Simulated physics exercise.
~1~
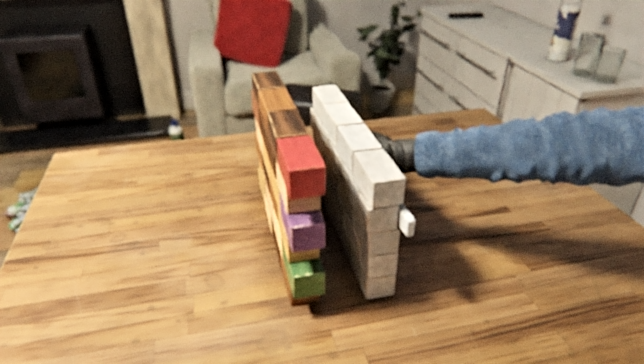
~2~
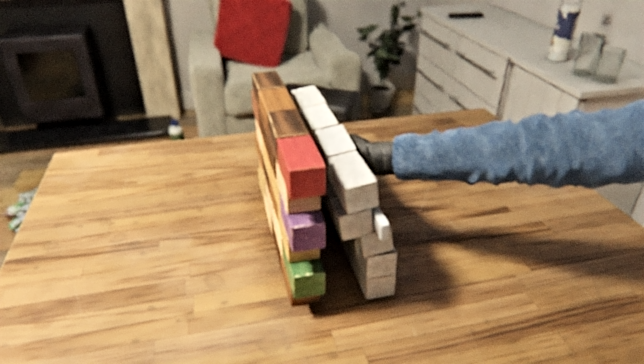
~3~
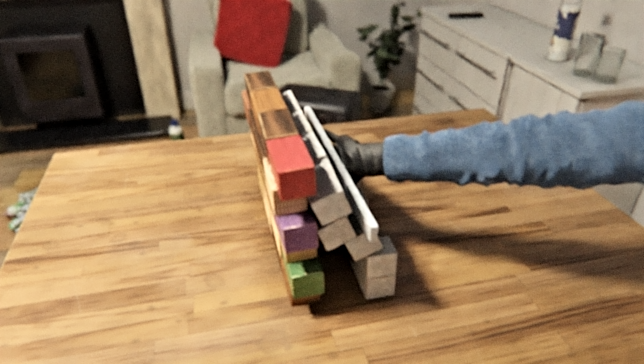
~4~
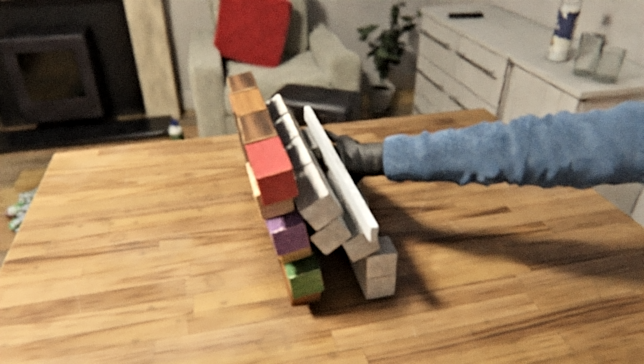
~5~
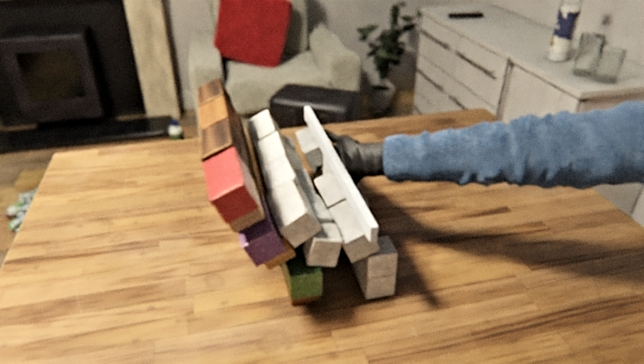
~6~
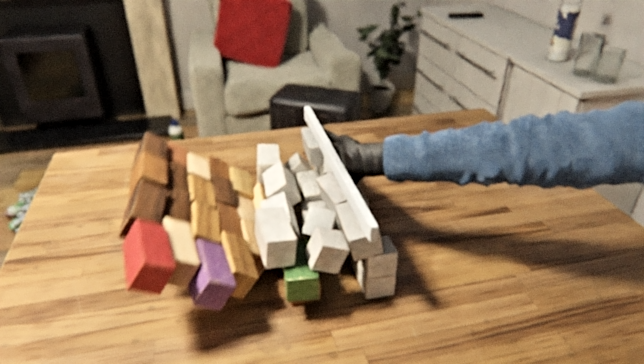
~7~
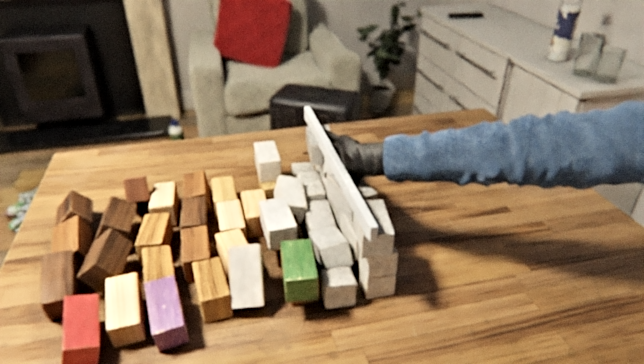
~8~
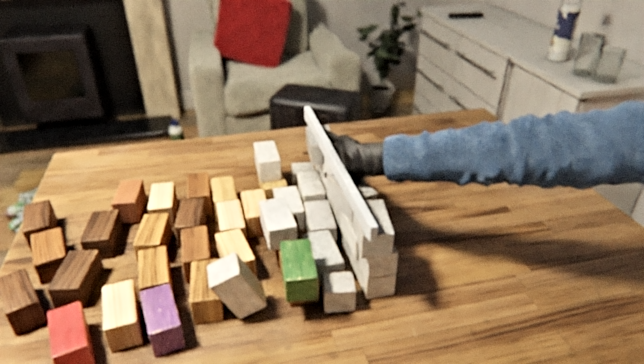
A gloved arm in a blue sleeve pushed a pale batten leftward into a white block wall, driving it against a wooden one, which tipped and collapsed leftward, leaving the red and purple blocks on their sides among scattered pieces.
